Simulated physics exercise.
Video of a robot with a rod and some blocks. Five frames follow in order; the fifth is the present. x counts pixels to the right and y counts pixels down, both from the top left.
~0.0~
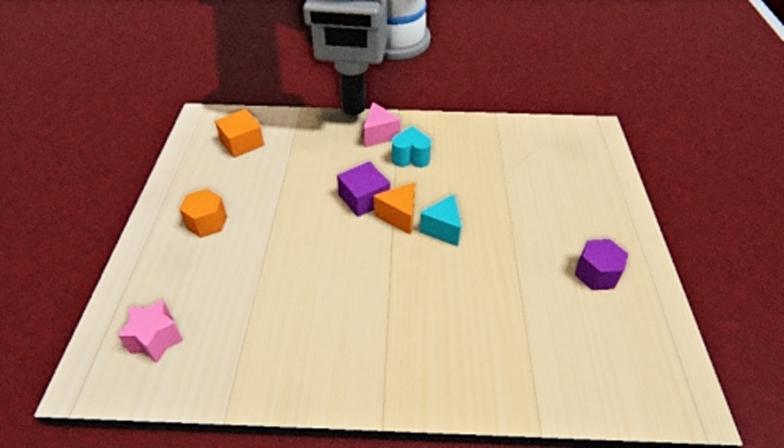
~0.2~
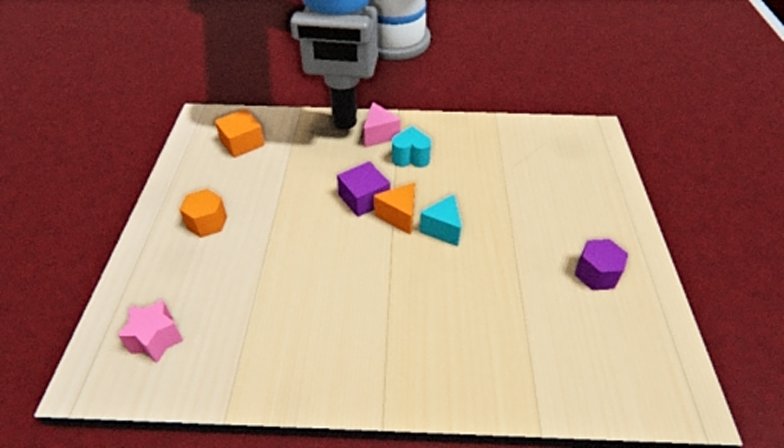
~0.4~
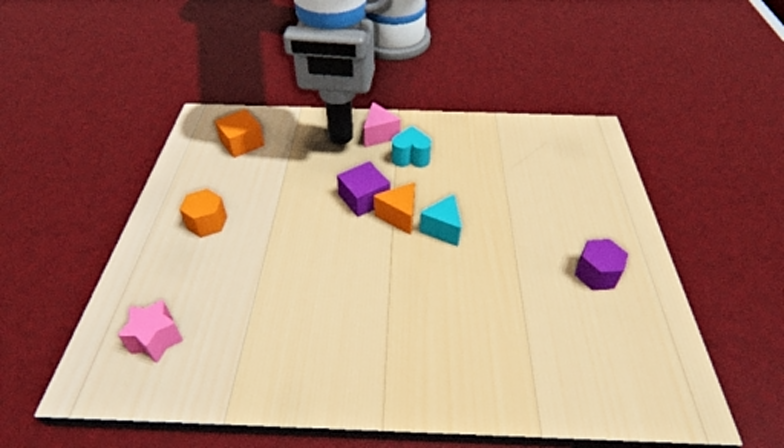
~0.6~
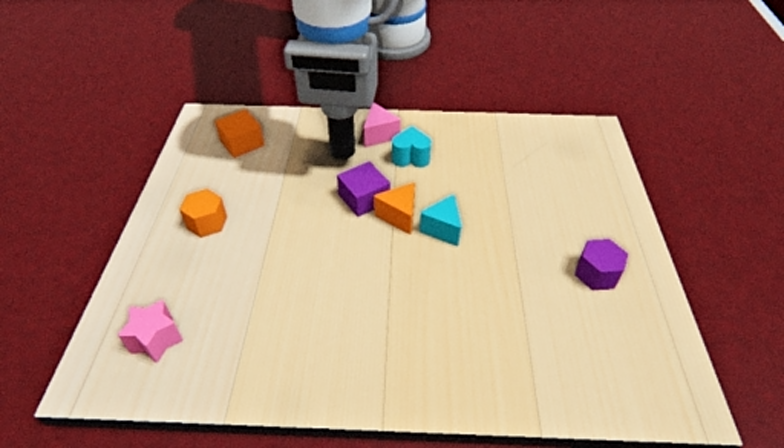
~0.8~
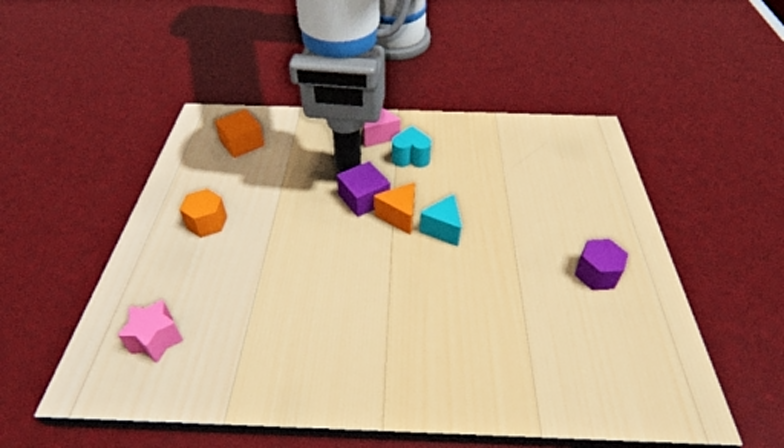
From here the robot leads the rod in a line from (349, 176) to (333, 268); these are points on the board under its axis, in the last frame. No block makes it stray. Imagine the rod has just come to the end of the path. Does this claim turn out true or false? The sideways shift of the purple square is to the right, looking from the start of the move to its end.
That statement is not accurate.
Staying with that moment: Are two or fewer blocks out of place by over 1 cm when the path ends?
No.
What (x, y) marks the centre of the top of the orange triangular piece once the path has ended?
Its top centre lands on (412, 214).
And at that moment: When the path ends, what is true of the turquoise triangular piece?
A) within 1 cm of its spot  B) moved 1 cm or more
It's B.
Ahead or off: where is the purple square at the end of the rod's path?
It falls back or aside.
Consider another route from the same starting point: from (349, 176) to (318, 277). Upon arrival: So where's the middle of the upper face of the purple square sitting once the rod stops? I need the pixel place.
At (367, 213).
What follows on the original path. One third of the way, rod (344, 194); purple square (367, 202), turned 20° anticlockwise; orange triangular piece (406, 206), turned 30° anticlockwise; turquoise triangular piece (451, 211).
Two thirds of the way, rod (338, 225); purple square (372, 221), turned 45° anticlockwise; orange triangular piece (411, 214), turned 50° anticlockwise; turquoise triangular piece (458, 209), turned 15° anticlockwise.
At the end, rod (331, 258); purple square (373, 223), turned 50° anticlockwise; pink triangular piece still; orange triangular piece (412, 214), turned 55° anticlockwise; turquoise triangular piece (459, 209), turned 15° anticlockwise.
